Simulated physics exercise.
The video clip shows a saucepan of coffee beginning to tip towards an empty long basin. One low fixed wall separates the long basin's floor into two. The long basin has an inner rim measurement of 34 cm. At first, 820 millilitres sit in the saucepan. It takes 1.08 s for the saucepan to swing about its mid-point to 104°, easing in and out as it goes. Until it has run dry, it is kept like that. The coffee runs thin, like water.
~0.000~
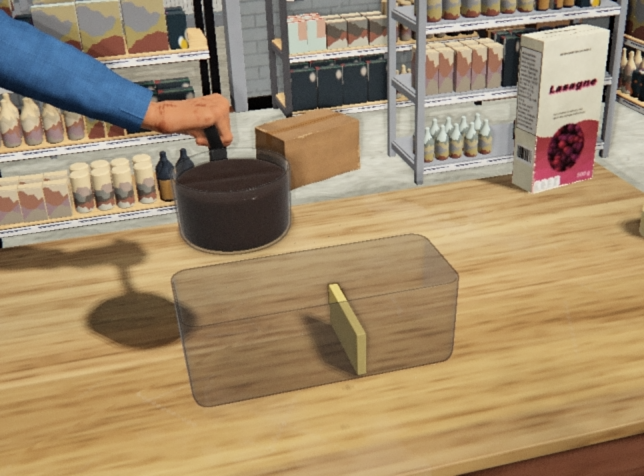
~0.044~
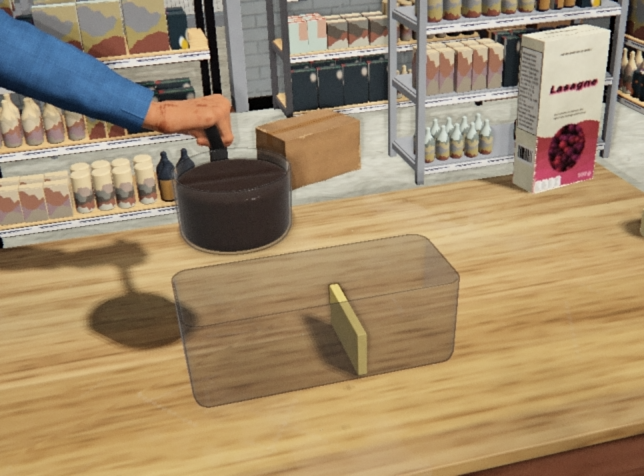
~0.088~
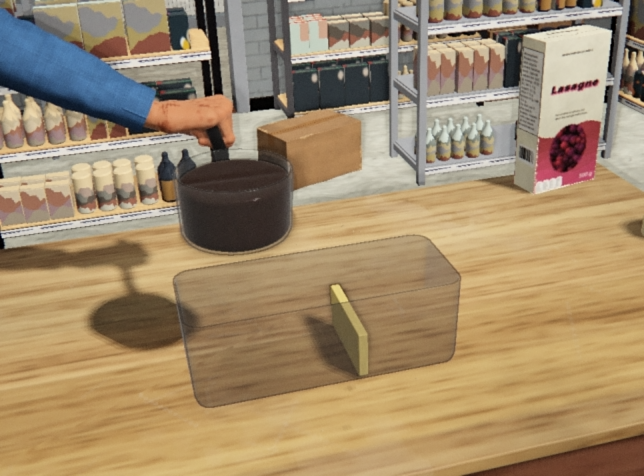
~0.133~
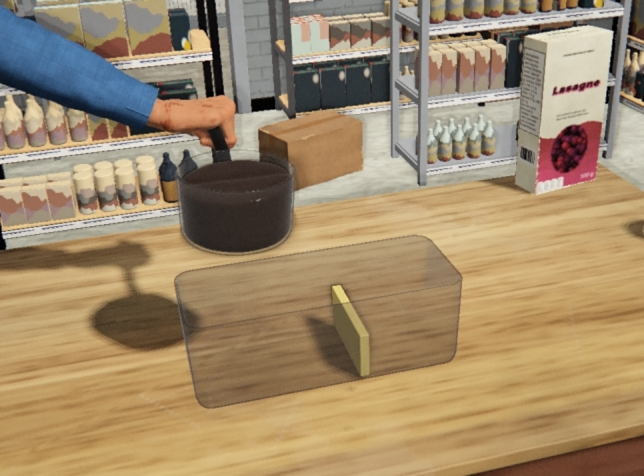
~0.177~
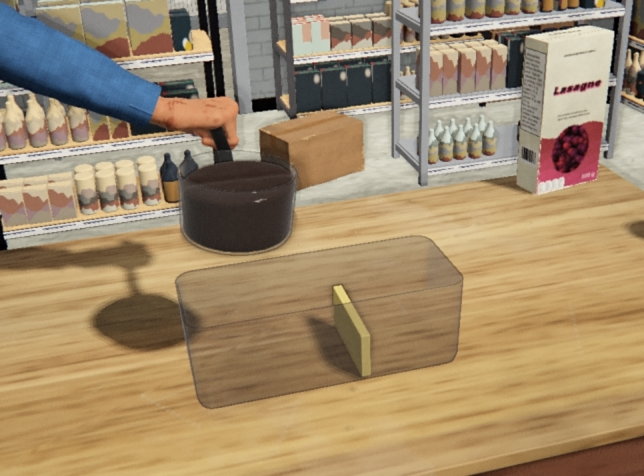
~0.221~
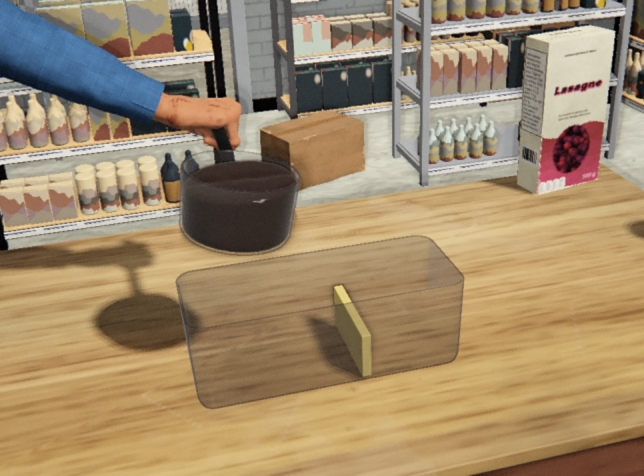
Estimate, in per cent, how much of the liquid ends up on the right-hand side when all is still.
50 %.
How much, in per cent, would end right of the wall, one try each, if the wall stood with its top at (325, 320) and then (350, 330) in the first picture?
First 75, then 50 per cent.
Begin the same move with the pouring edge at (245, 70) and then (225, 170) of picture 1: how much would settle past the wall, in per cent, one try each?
The first try gives 35 percent and the second 5 percent.
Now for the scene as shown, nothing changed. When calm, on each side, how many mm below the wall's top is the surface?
Near 44 mm for the left and near 34 mm for the right.
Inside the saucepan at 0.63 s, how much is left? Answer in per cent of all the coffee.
62 %.
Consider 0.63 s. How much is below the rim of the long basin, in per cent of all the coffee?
Roughly 12 per cent.
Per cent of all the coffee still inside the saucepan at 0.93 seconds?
About 12 percent.
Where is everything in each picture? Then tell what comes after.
Tilt 0°; pouring edge (287, 163); surface from (174, 185) to (285, 171); the long basin's rim runs from (176, 301) to (441, 257); the wall's top is at (346, 309), in the first frame.
Tilt 0°; pouring edge (288, 163); surface from (175, 185) to (286, 170), in the second frame.
Tilt 2°; pouring edge (290, 165); surface from (178, 185) to (287, 171), in the third frame.
Tilt 4°; pouring edge (293, 168); surface from (178, 186) to (289, 172), in the fourth frame.
Tilt 7°; pouring edge (295, 171); surface from (181, 186) to (292, 173), in the fifth frame.
Tilt 10°; pouring edge (297, 174); surface from (182, 186) to (294, 172), in the sixth frame.
Then, 0.63 s in, the tilt is 65° and 62 per cent is still to pour, 4 is left of the wall and 8 right of it.
Then, 0.93 s in, the tilt is 99° and 13 per cent is still to pour, 29 is left of the wall and 50 right of it.
Then, 1.24 s in, the tilt is 104° and 1 per cent is still to pour, 47 is left of the wall and 50 right of it.
Then, 1.58 s in, the tilt is 104° and 0 per cent is still to pour, 49 is left of the wall and 50 right of it.
Finally, 49 per cent lies left of the wall, 50 right of it and 0 outside.
